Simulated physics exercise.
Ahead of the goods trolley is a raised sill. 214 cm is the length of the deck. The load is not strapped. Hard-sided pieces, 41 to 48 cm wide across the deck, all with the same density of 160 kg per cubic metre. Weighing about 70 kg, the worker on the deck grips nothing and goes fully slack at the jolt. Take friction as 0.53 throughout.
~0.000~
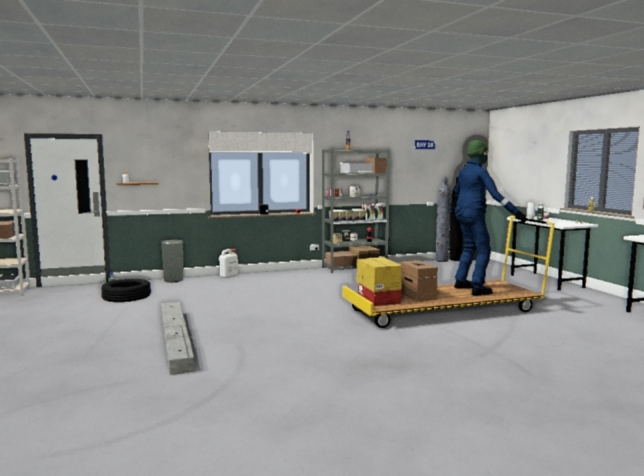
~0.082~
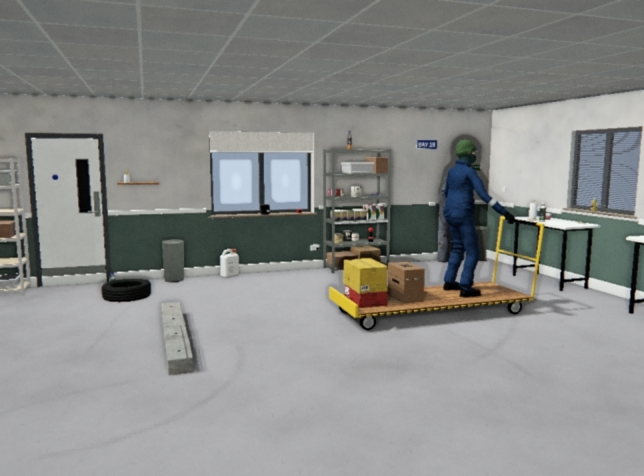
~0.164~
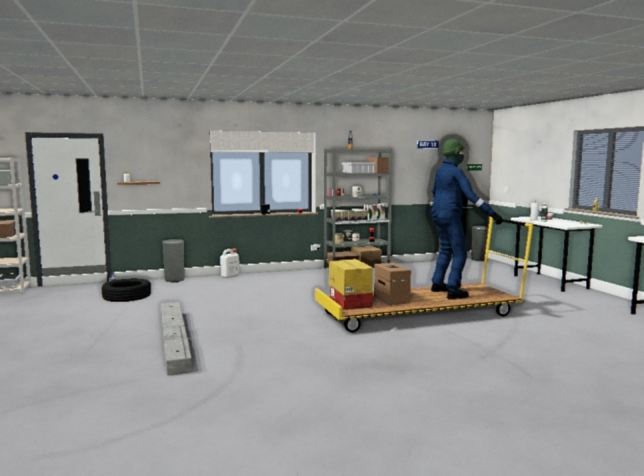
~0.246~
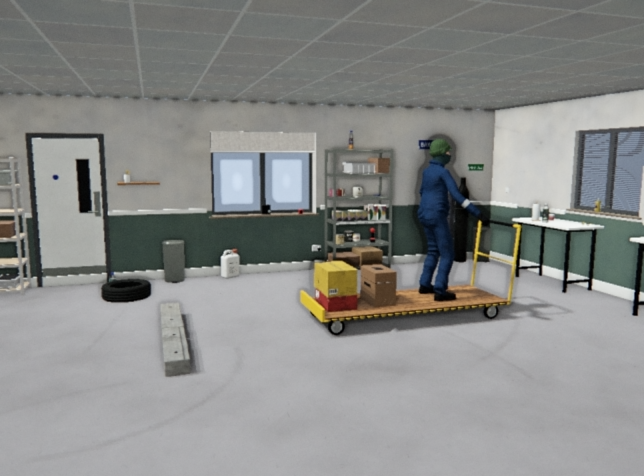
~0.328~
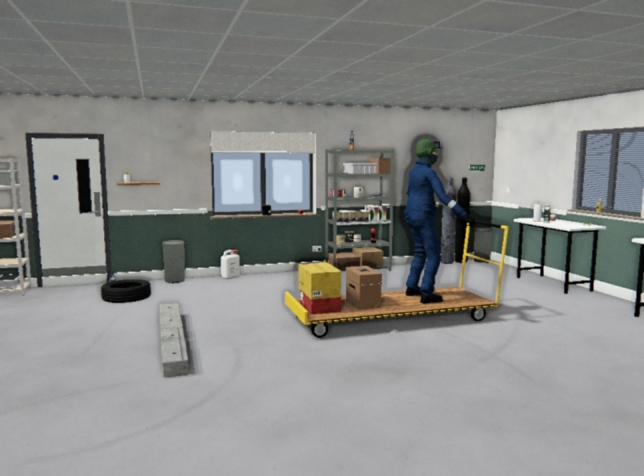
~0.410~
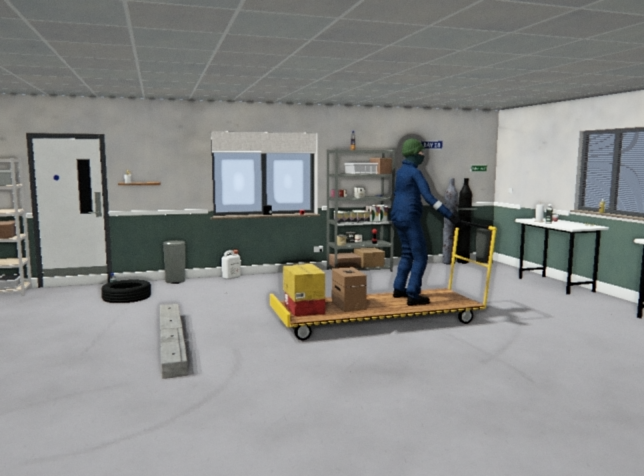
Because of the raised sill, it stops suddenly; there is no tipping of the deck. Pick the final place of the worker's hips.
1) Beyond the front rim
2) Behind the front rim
Option 2: Behind the front rim.
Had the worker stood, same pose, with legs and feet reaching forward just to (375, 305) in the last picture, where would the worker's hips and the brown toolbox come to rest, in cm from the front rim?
Result: Hips 20 cm past rim; brown 50 cm behind rim.
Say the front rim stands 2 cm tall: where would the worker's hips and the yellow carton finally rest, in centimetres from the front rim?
Hips 40 behind, yellow 80 past.
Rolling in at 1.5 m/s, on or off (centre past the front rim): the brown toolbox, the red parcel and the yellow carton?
Brown: Kept; red: Kept; yellow: Lost.
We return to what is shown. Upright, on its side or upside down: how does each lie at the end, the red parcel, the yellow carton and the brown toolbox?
The red one ends right way up, the yellow one lying sideways and the brown one right way up.
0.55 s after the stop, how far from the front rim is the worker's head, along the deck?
60 cm behind the rim.
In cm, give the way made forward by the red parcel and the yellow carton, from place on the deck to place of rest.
The red one ends about 10 cm forward, the yellow one about 85 cm.
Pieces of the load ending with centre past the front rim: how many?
Looks like the number is 1.
After 0.91 s the deck stops.
After 1.46 s the worker's hips are 51 cm behind the rim, near (225, 267) in the last picture's view.
After 1.91 s the worker's hips are 46 cm behind the rim, near (220, 268) in the last picture's view.
When all is still (3.0 s), past the rim, yellow carton; behind it, red parcel, brown toolbox and the worker's hips.
